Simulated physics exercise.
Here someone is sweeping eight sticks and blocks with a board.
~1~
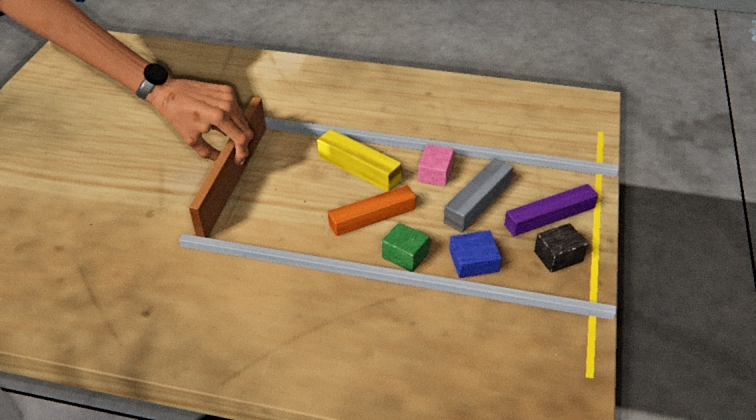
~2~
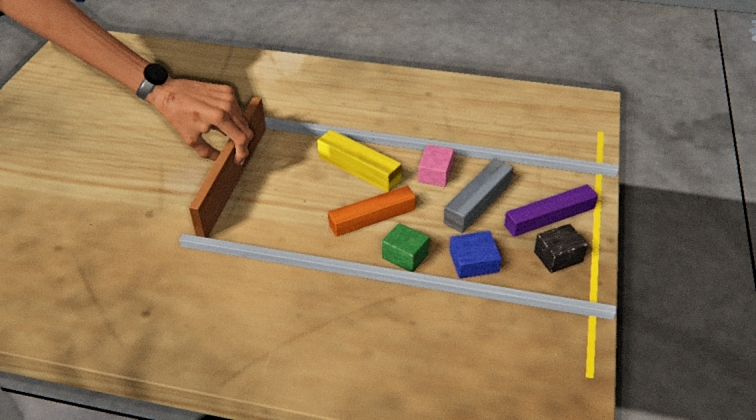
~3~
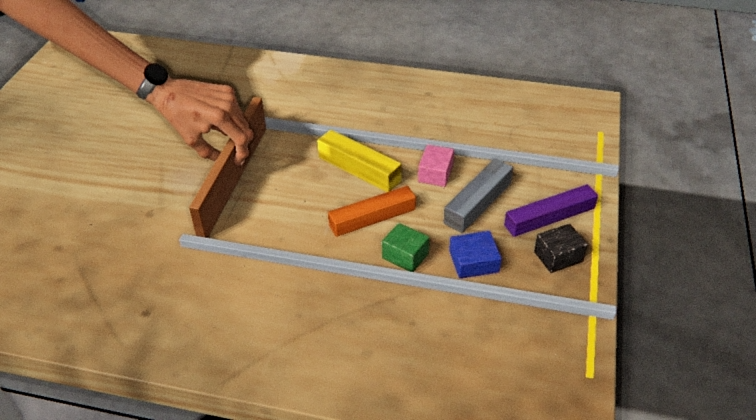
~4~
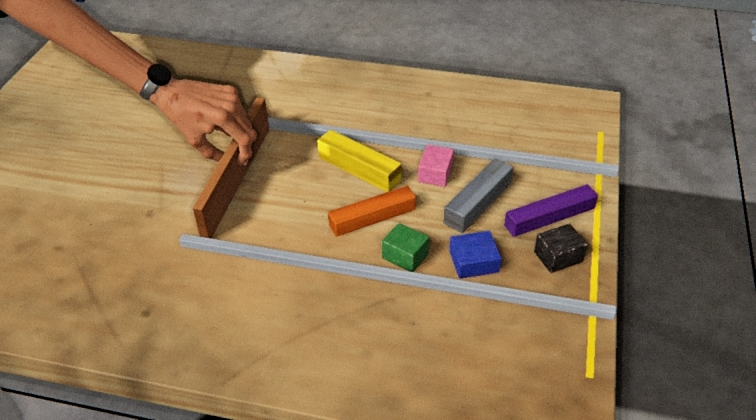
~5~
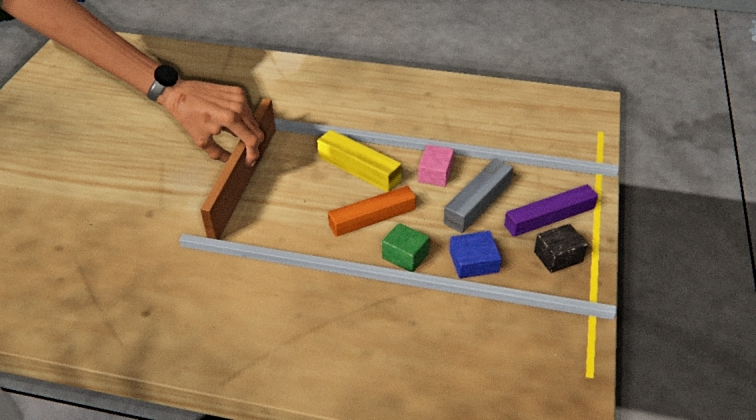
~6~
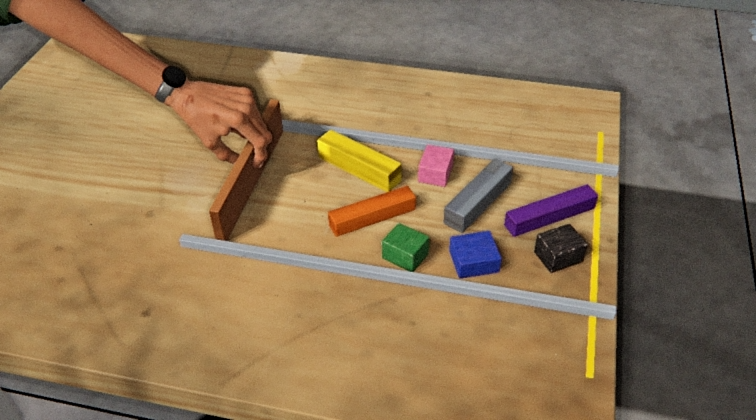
A hand with a dark wristwatch grips an upright reddish-brown board at the left of a wooden tabletop, seen from above at an angle by a still camera. Between two grey rails lie yellow, orange, grey and purple sticks and pink, green, blue and black blocks, with yellow tape at right. The board stays nearly still, then slides slightly right, touching nothing.
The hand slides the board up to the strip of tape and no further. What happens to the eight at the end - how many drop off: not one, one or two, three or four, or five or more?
The count of those that drop off: Five or more.
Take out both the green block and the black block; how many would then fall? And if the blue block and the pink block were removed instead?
First try 5, second try 4.
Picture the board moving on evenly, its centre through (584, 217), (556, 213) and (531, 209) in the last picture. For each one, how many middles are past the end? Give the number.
That makes 7, 3, 3.
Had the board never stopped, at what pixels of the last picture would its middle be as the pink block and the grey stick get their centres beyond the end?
The middle is at (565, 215) when it's the pink block, and at (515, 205) when it's the grey stick.
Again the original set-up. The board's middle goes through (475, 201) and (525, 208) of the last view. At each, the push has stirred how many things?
Counts: 8 and 8.
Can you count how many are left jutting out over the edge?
Expected count: 1.
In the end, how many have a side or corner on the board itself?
Count: 1.
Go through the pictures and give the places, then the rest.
The first picture shows black block (561, 248); purple stick (551, 210); blue block (475, 254); board (231, 165); tape (596, 236).
The second picture shows purple stick (551, 210); board (231, 165).
The third picture shows blue block (475, 254); green block (406, 247).
The fourth picture shows black block (560, 248); pink block (436, 166).
The fifth picture shows purple stick (551, 210); orange stick (372, 211).
The sixth picture shows black block (560, 248); purple stick (551, 210); blue block (475, 254); board (249, 167); tape (596, 236).
Soon after, none off yet; black block at rest near (560, 248); purple stick at rest near (551, 210); blue block at rest near (475, 254).
At rest, the number that fall off is five or more; fallen, yellow stick, orange stick, pink block, grey stick, blue block, purple stick and black block.
